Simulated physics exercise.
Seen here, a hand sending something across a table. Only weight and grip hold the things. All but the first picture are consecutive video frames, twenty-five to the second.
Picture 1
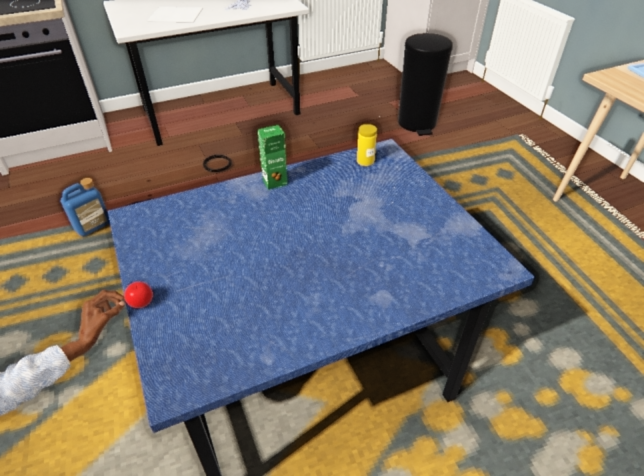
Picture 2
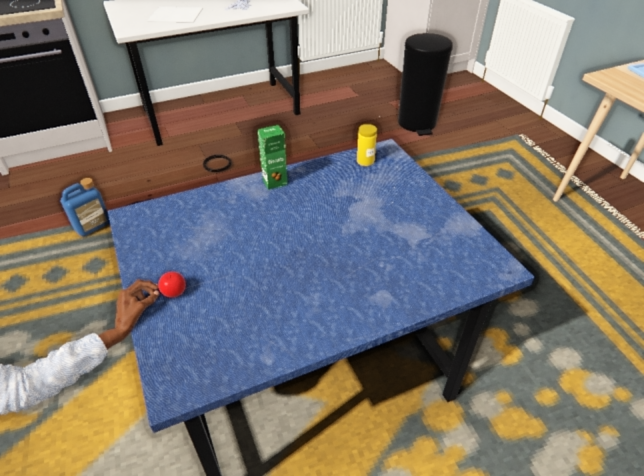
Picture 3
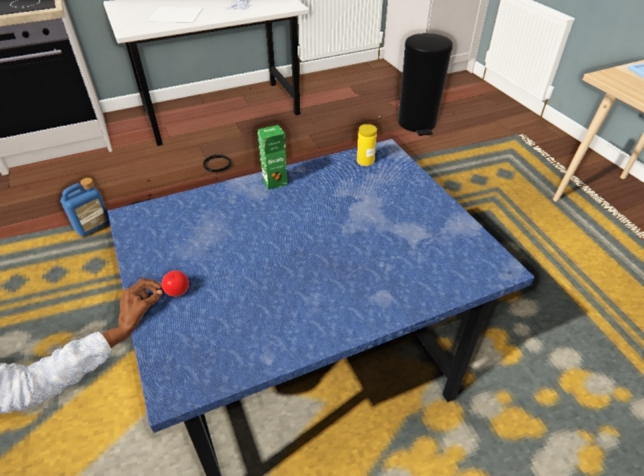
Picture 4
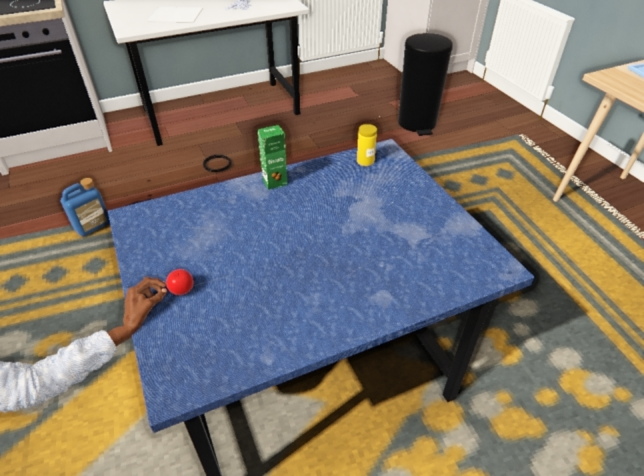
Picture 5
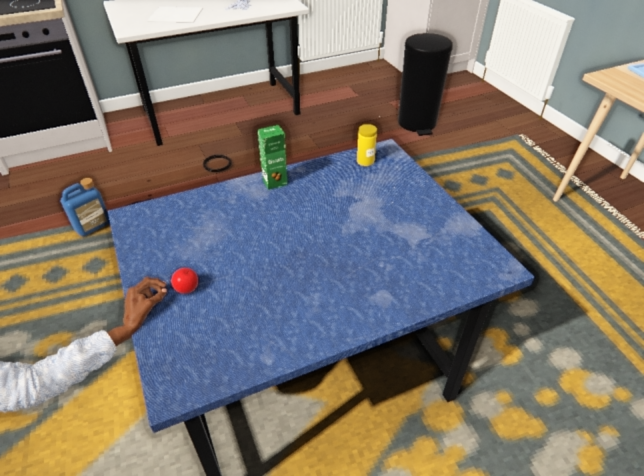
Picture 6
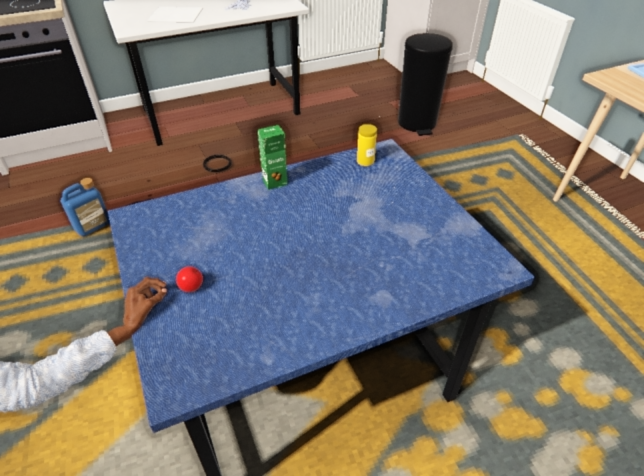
A red apple sits under a dark-skinned hand in a white sleeve at the left edge of a blue table, seen from above in a room with a patterned yellow and grey rug. A green carton and a yellow container stand along the table's far side, with a black bin beyond. The hand pushes the apple rightward, then stays put as it rolls slowly a short way from the fingers.
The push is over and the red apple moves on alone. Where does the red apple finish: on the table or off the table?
The red apple stays on the table.
Then, 0.10 s after the last picture, red apple rolled about its own width near (199, 277).
Then, 0.30 s after the last picture, red apple rolled about its own width near (212, 273).
At rest, moved from the start, red apple. Seen from the same camera at the end, red apple near (215, 272).
